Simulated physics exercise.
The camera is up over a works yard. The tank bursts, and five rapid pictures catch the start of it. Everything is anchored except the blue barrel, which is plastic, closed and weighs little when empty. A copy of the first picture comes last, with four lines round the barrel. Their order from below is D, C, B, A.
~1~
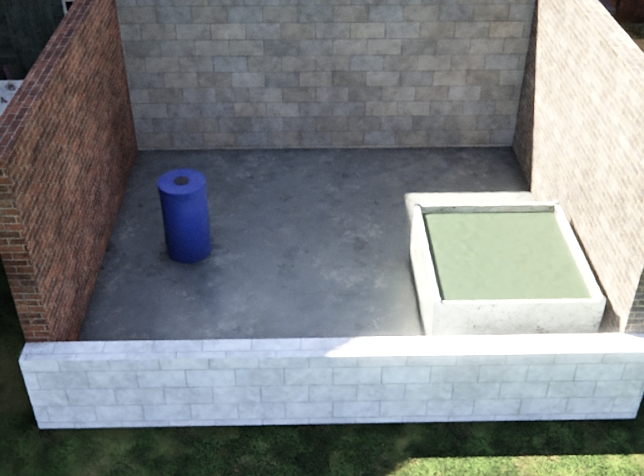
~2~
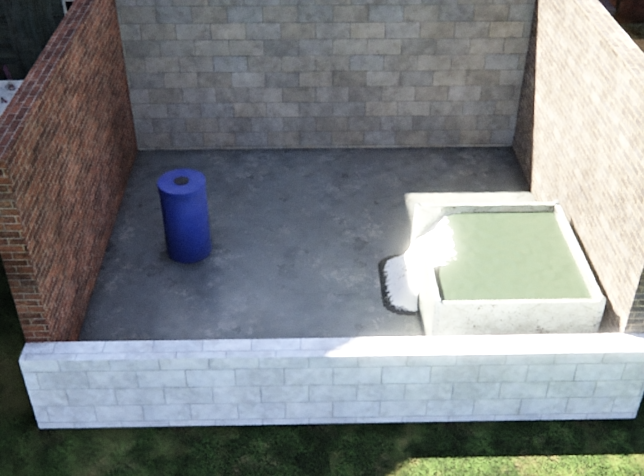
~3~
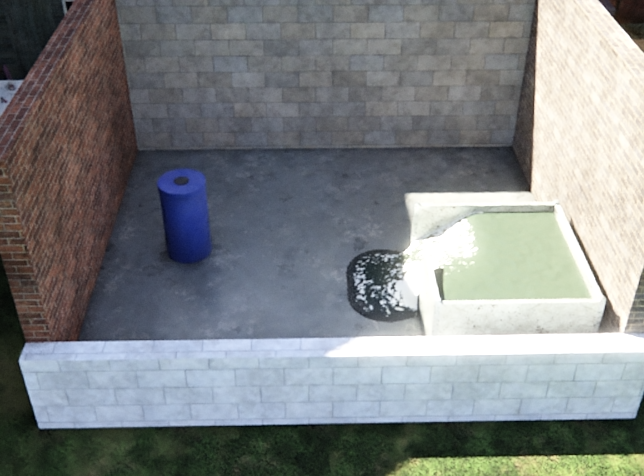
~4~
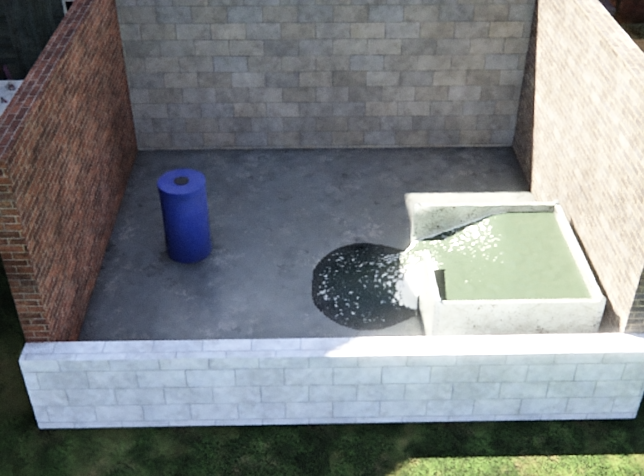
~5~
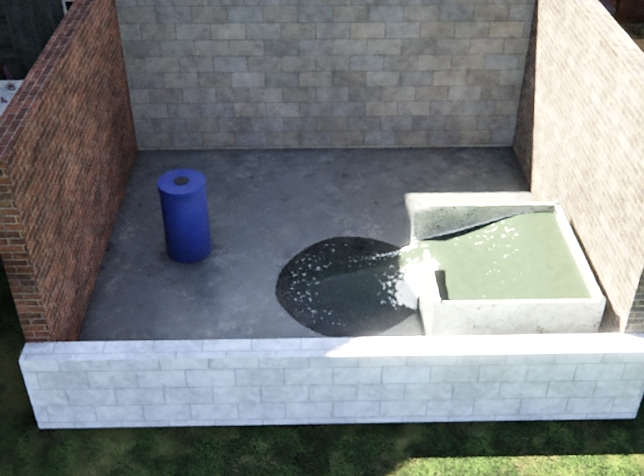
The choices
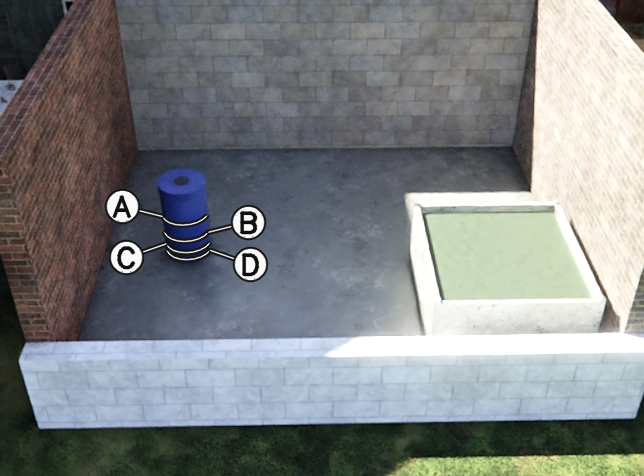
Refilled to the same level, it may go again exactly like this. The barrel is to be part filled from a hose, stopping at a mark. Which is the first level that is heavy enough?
B is the one.
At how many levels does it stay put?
Two.
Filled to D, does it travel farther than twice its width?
Yes.
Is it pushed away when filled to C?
Yes.
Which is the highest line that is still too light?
C it is.
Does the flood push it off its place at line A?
No, not at all.
In white, A at (182, 225); B at (184, 241); C at (186, 252); D at (187, 259); from the bottom up D, C, B, A.
For line A, it does not move.
For line B, it does not move.
For line C, it is pushed about its own width away.
For line D, it is pushed about 6 times its own width away.
